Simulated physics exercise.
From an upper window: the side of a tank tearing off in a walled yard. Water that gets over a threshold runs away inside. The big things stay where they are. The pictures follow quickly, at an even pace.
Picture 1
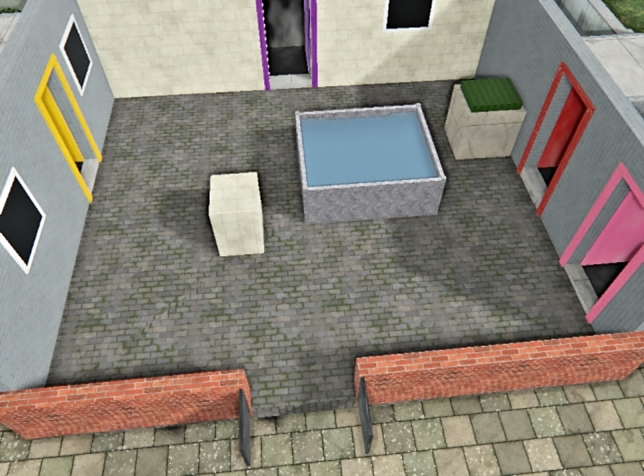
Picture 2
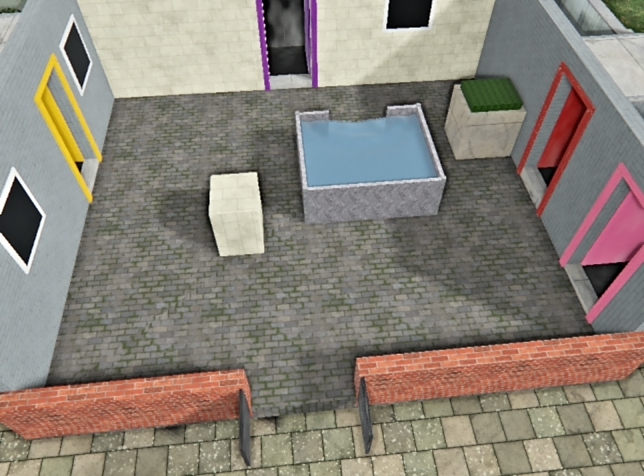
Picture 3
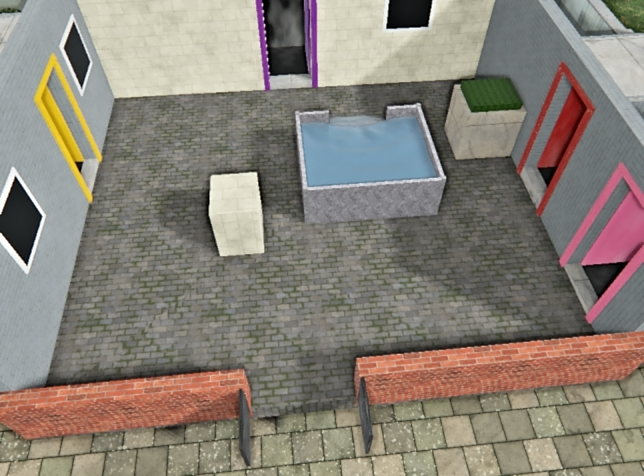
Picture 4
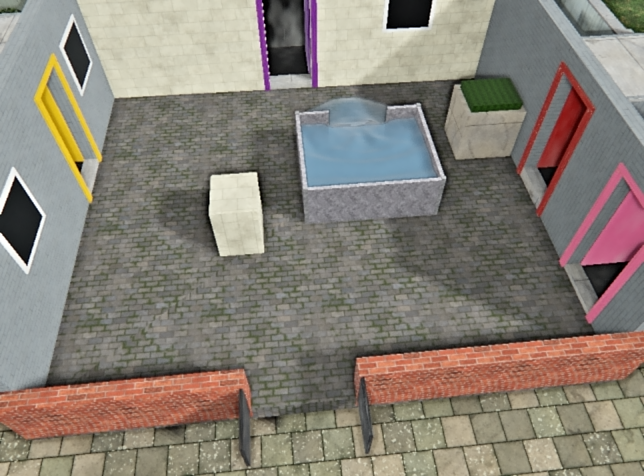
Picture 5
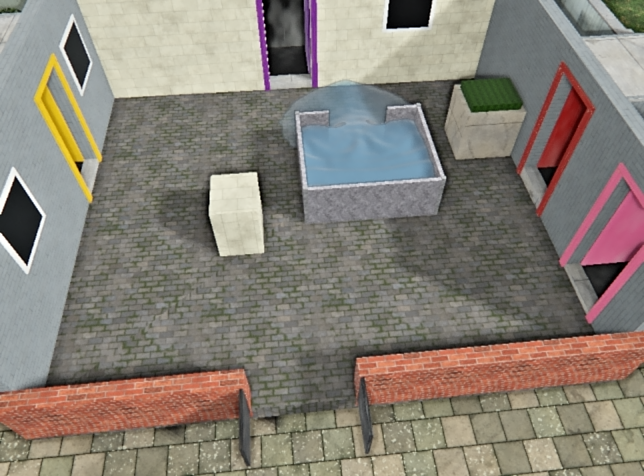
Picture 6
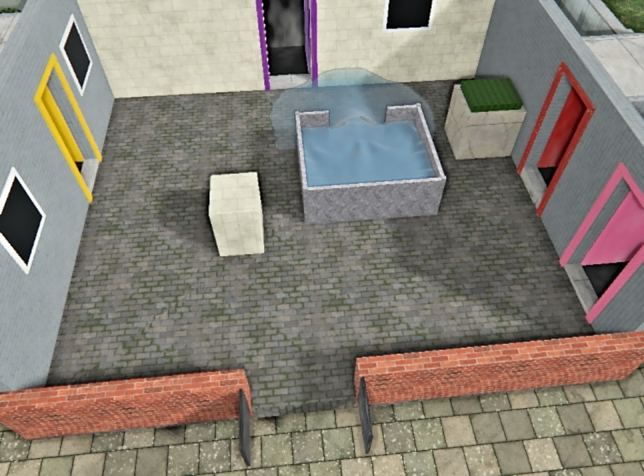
Water pouring out through a gap in the far side of a stone tank and spreading across a paved, walled yard.
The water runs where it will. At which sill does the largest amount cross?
The purple doorway takes the most.
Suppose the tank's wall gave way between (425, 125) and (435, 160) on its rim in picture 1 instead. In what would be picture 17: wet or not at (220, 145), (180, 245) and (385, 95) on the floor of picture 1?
As listed: Clear, dry, flooded.
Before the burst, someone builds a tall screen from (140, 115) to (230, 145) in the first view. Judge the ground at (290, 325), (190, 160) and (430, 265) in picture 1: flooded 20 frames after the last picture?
One after the other: No water, not flooded, clear.
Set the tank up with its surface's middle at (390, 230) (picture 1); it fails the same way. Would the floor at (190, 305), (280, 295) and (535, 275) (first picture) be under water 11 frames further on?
In turn: Not flooded, not flooded, no water.
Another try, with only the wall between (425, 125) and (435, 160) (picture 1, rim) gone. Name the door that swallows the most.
That is the one in red.
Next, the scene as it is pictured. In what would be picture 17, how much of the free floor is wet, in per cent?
Some 20 per cent.
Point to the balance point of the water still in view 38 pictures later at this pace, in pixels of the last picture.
At about (307, 147).
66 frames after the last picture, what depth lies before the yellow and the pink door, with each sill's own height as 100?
Roughly 70 per cent, then 50 per cent.
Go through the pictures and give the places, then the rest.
The tank at (366, 148) is whole and still, in the first frame.
The front is at a hidden place, out from the gap on the tank's far side, in the second frame.
Water pours out on the tank's far side and has run to a hidden place, in the third frame.
The front is at (334, 101), out from the gap on the tank's far side, in the fourth frame.
Water pours out on the tank's far side and has run to (364, 85), in the fifth frame.
The front is at (397, 83), out from the gap on the tank's far side, in the sixth frame.
A moment on, water covers 15 % of the floor; pink door not reached, red door not reached, yellow door not reached, purple door a trickle in.
Next, water covers 20 % of the floor; pink door not reached, red door not reached, yellow door not reached, purple door some in.
Then, water covers 35 % of the floor; pink door not reached, red door not reached, yellow door wet at the sill, nothing in, purple door a lot in.
Later, water covers 60 % of the floor; pink door not reached, red door not reached, yellow door wet at the sill, nothing in, purple door a lot in.
In the end, water covers 85 % of the floor; pink door wet at the sill, nothing in, red door wet at the sill, nothing in, yellow door a trickle in, purple door a lot in; the purple door has let in the most.
